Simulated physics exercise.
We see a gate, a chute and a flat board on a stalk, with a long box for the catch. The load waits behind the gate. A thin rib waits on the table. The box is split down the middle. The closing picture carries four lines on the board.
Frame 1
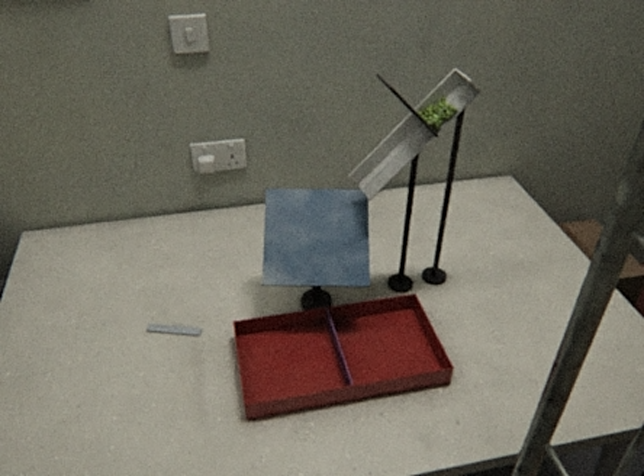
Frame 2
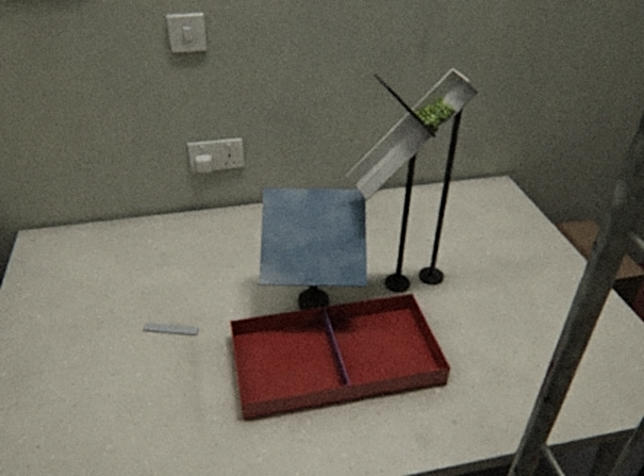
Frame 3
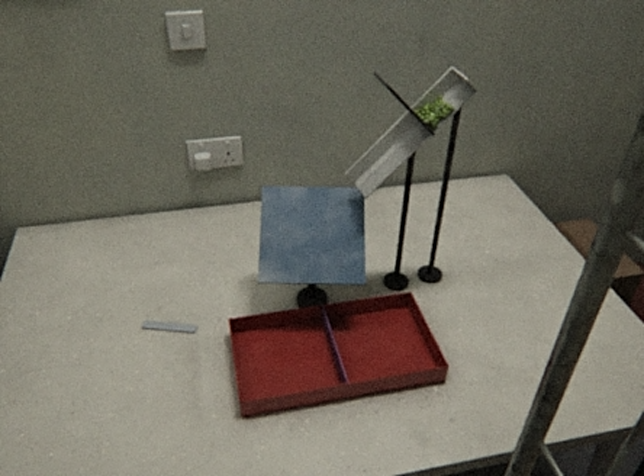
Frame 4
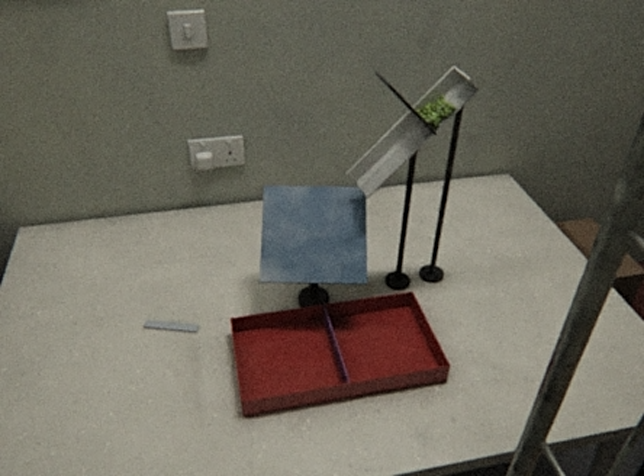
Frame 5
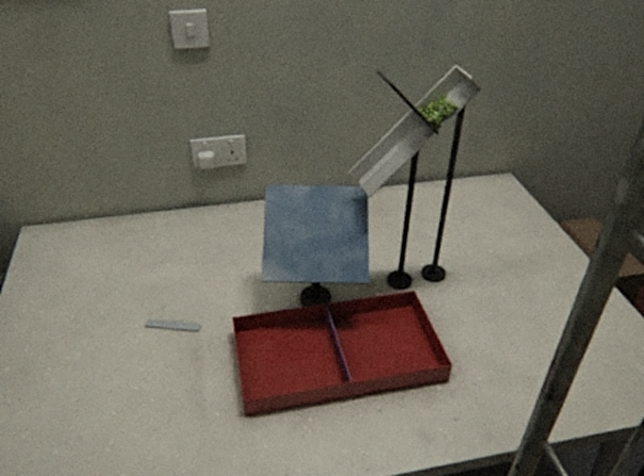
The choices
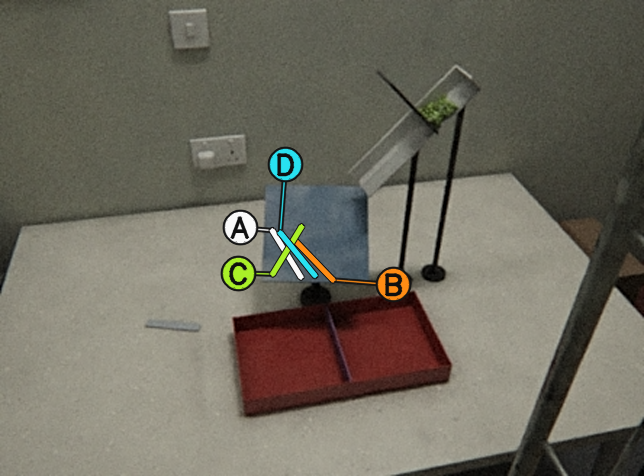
A blue board on a short stand stood behind a divided red box, beside a sloping chute with green peas resting behind a dark gate. Nothing moved except the view, which shook slightly.
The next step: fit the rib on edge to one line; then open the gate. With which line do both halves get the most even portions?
Line D does it best.
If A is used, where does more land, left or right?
Left.
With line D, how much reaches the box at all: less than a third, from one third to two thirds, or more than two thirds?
It is more than two thirds.
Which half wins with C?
Left.
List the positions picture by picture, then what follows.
In the first frame, load behind the gate near (435, 117), dried peas; lip of the chute near (364, 192), sloping fairly steeply.
In the second frame, middle of the board near (314, 236), tilted fairly steeply; middle of its low edge near (313, 285); of its high edge near (315, 189).
In the third frame, front corners of the box near (240, 402) and (448, 366); front end of its middle wall near (348, 383).
In the fourth frame, middle of the load near (433, 115); lip near (362, 190).
In the fifth frame, middle of the load near (435, 114); lip near (364, 189).
On the marked copy, line A from (272, 230) to (300, 277); line B from (294, 239) to (333, 279); line C from (301, 226) to (272, 274); line D from (280, 232) to (314, 275).
With A, of what is caught, the bulk in the left half, a small share in the right.
With B, of what is caught, a small share in the left half, the bulk in the right.
With C, of what is caught, the whole lot in the left half, none at all in the right.
With D, of what is caught, close to half in the left half, close to half in the right.
